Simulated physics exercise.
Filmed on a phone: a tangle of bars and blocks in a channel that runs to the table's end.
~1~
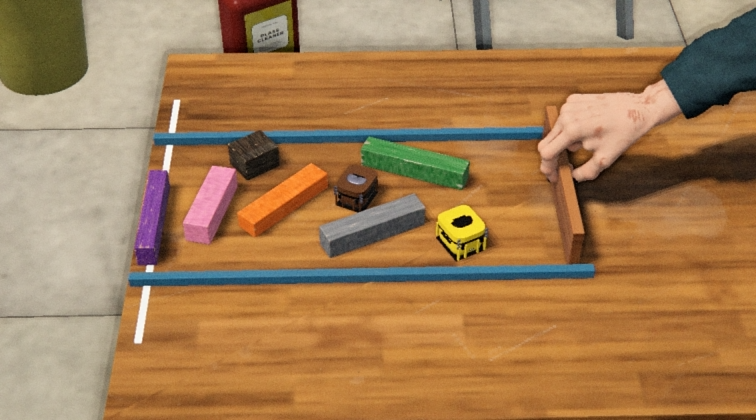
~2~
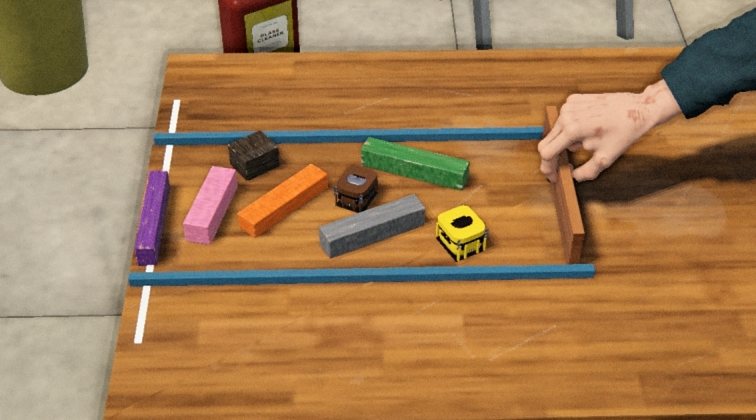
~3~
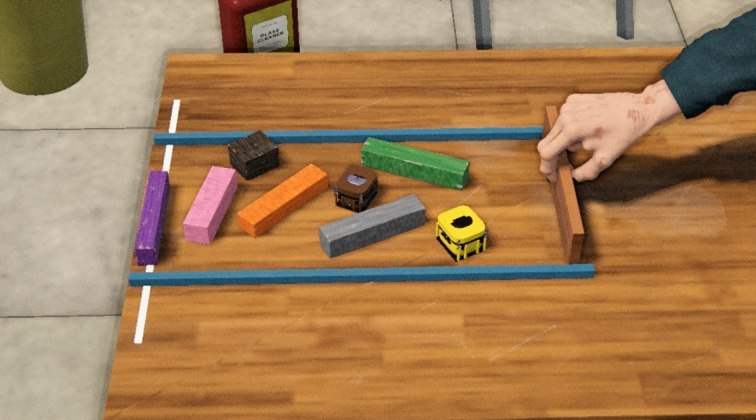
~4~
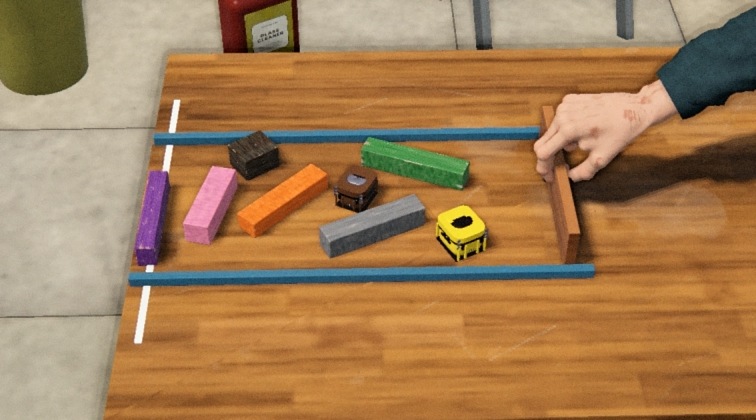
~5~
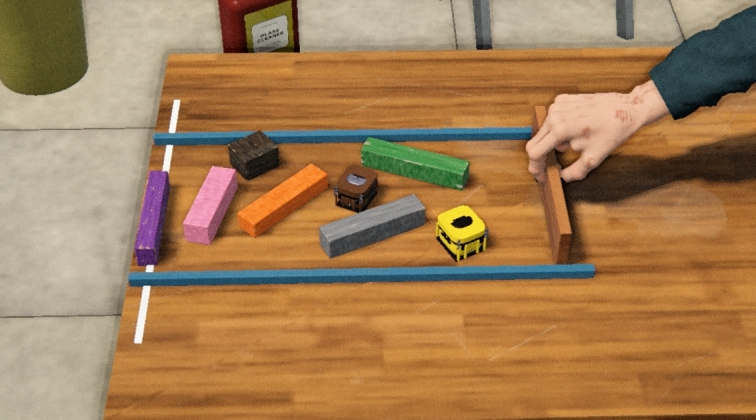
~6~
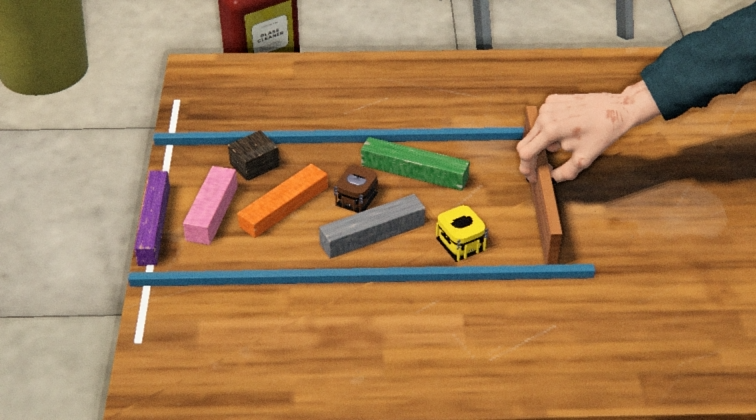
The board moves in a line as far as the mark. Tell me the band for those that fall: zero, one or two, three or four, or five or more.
The number that fall off is five or more.
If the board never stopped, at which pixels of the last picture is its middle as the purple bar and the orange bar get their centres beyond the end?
Its middle is around (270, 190) and around (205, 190).
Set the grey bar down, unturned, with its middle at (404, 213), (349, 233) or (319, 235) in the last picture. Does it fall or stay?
Place by place, it drops off; falls; falls.
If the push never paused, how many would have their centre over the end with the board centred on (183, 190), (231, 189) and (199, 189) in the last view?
Place by place, 6, 2 and 4.
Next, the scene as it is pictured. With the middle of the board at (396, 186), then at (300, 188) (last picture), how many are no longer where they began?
At the one place 3, at the other 7.
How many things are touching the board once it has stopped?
That makes 1.
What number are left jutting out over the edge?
That would be 1.
Early on, none off yet; purple bar at rest near (153, 217); pink bar at rest near (211, 204); black block at rest near (254, 155).
Finally, the number that fall off is five or more; lost, green bar, grey bar, brown case, orange bar, black block, pink bar and purple bar.
